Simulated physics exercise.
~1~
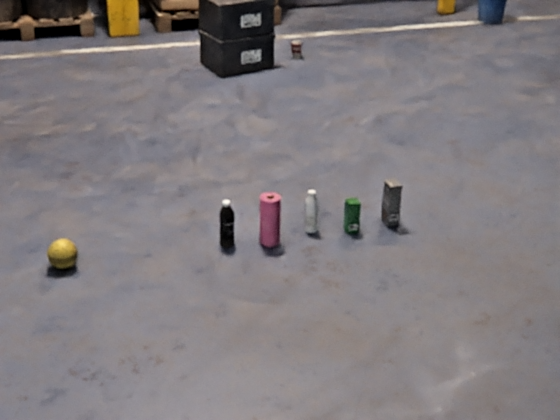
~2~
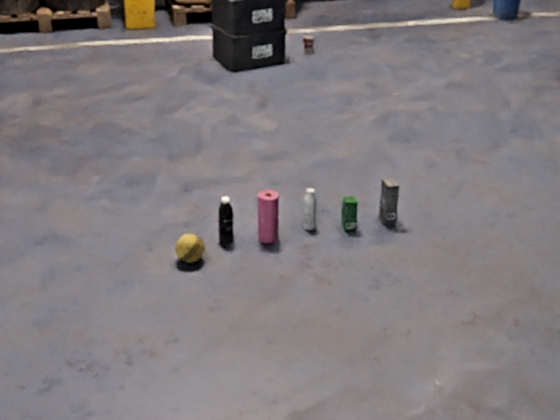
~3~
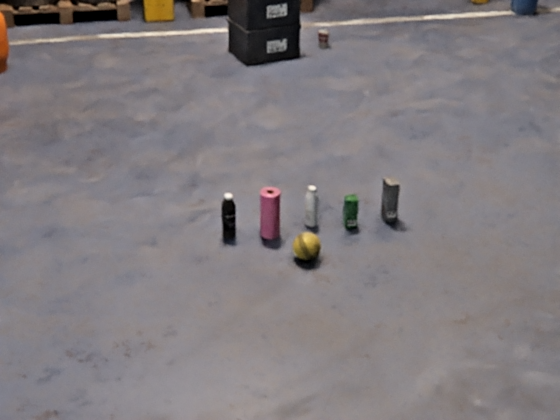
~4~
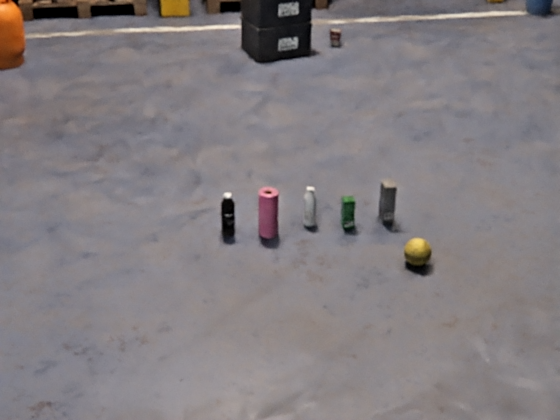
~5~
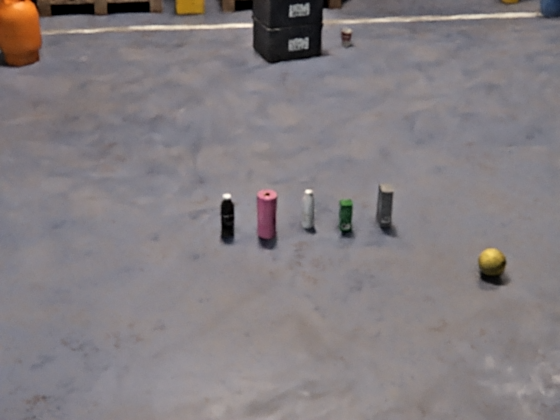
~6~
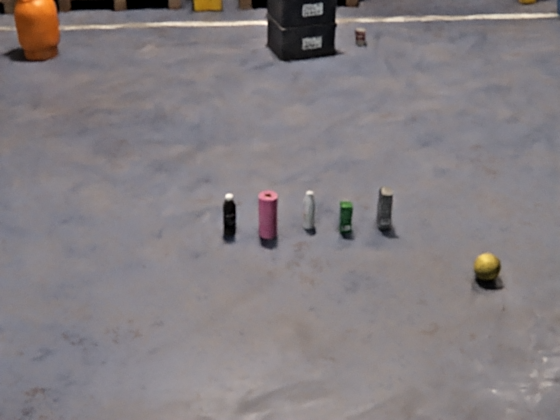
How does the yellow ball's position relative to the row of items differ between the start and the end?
At the start the yellow ball is to the left of the row, beyond the black bottle. At the end it is to the right of the row, past the grey carton and a little nearer the viewer.
